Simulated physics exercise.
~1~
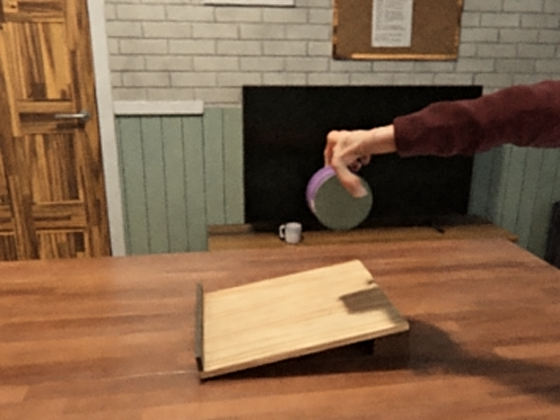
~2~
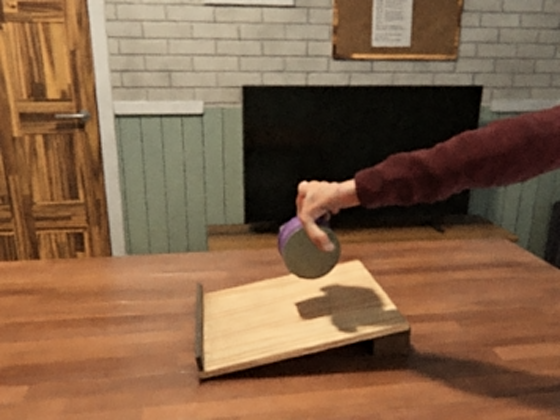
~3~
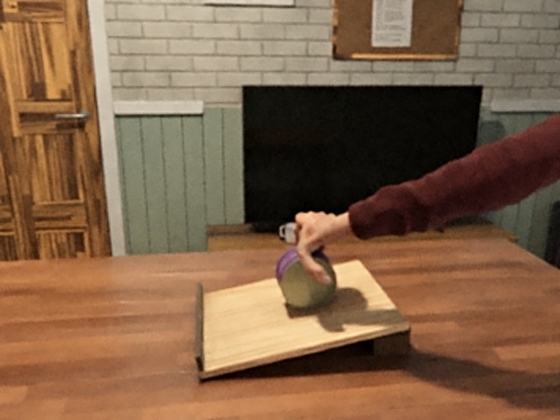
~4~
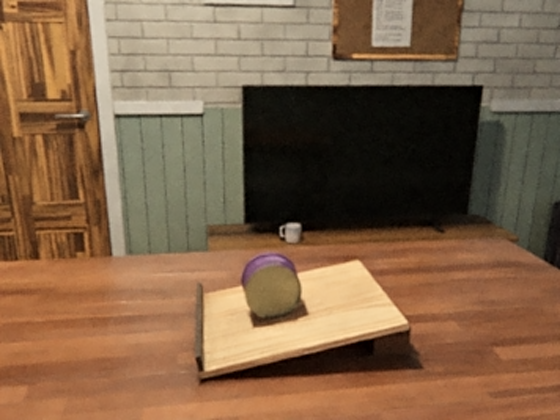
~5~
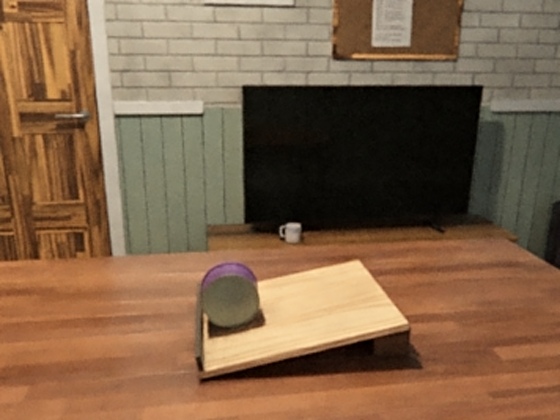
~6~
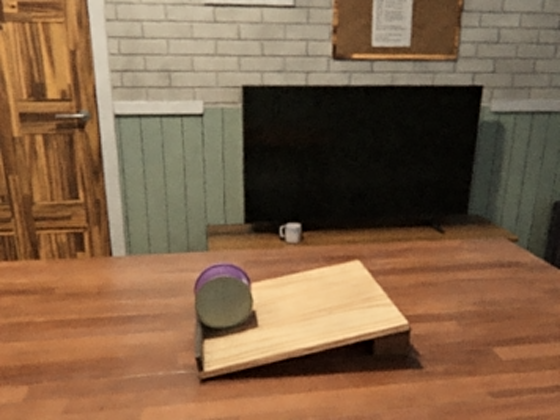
An arm in a dark red sleeve reaches in from the right, holding a round purple tub with a dull greenish face above a pale wooden board on a reddish-brown table. The board slopes down to the left, its right end raised on a block, with a dark television, a white mug and a wooden door behind, seen from a still camera facing the table. The hand lowers the tub on its edge onto the board, then lets go and withdraws. The tub travels down the slope to the left and ends upright at the board's low end, against the dark edge.
